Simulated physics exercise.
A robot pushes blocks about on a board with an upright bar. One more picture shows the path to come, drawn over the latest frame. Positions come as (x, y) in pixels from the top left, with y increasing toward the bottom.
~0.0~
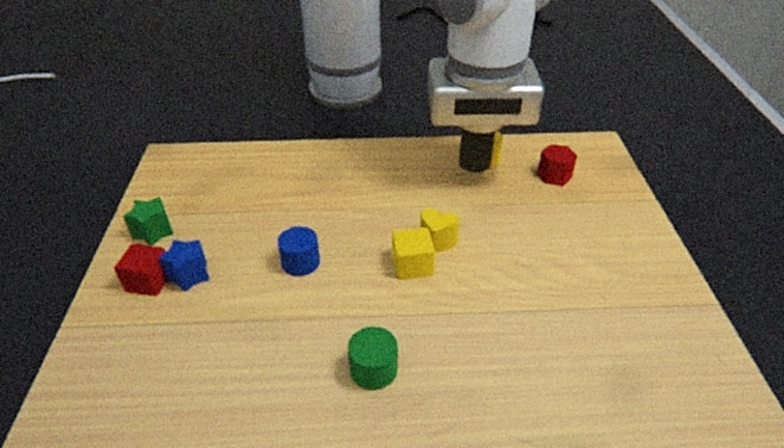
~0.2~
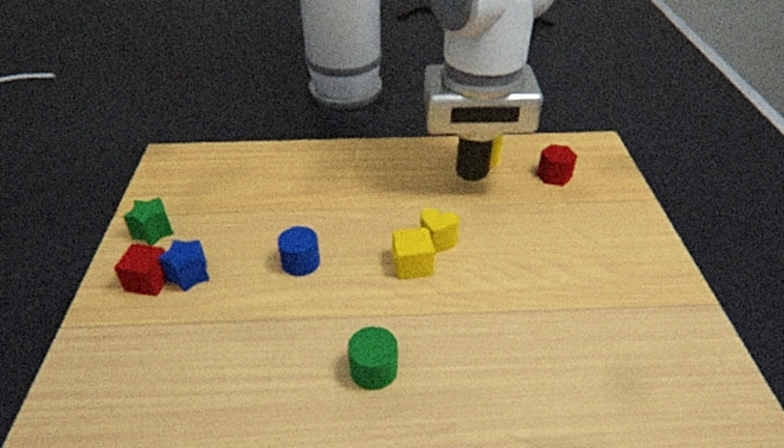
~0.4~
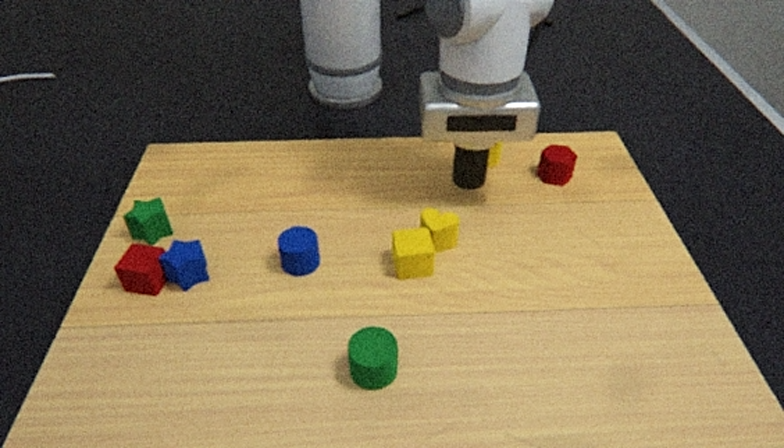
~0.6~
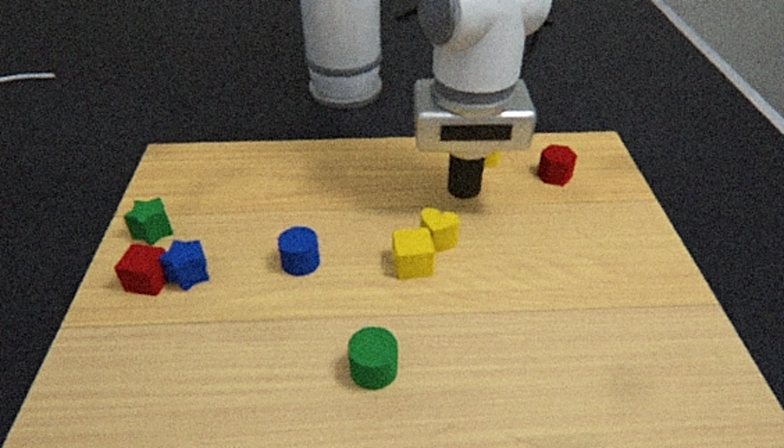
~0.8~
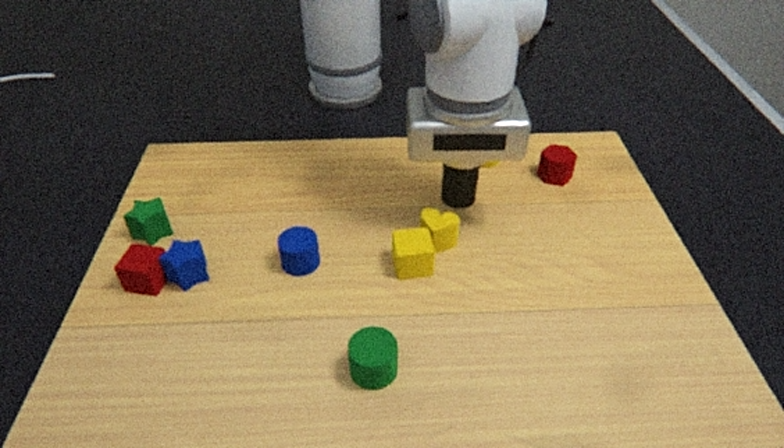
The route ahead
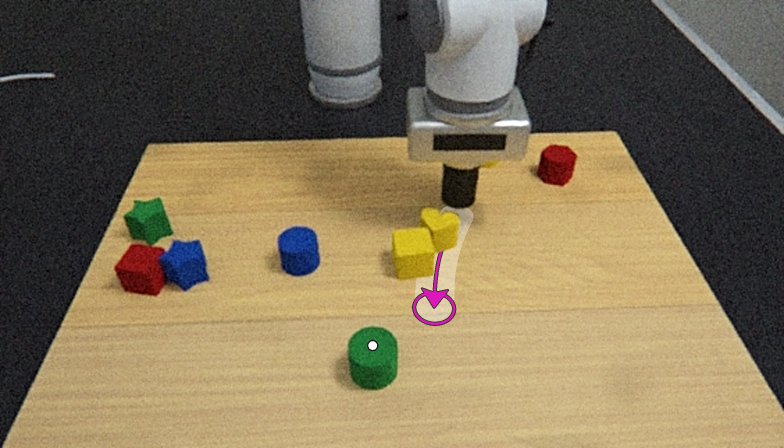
The robot arm moves its dark upright bar forward and slightly left toward the yellow heart.
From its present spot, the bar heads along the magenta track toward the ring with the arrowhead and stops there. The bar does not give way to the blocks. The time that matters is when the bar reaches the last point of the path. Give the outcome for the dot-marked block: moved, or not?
In the end it has not been moved.
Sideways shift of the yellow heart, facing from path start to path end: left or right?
It shifts to the right.
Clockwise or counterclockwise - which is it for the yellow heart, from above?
From the top: Clockwise.
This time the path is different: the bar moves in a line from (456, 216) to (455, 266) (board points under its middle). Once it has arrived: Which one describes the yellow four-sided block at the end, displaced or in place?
It will be nudged away from its spot.
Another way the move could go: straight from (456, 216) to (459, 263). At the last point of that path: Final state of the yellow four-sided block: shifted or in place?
It is shoved along.
The line goes from (456, 216) over (440, 257) to (434, 308); the dot is on the green circular block.
The first path, step by step. One third of the way, bar (446, 225); yellow four-sided block (401, 247); yellow heart (432, 237).
Two thirds of the way, bar (438, 255); yellow four-sided block (381, 260), turned 15° clockwise; yellow heart (416, 267), turned 35° clockwise.
At the end, bar (435, 290); green circular block unmoved; yellow four-sided block (378, 262), turned 25° clockwise; yellow heart (402, 290), turned 60° clockwise.
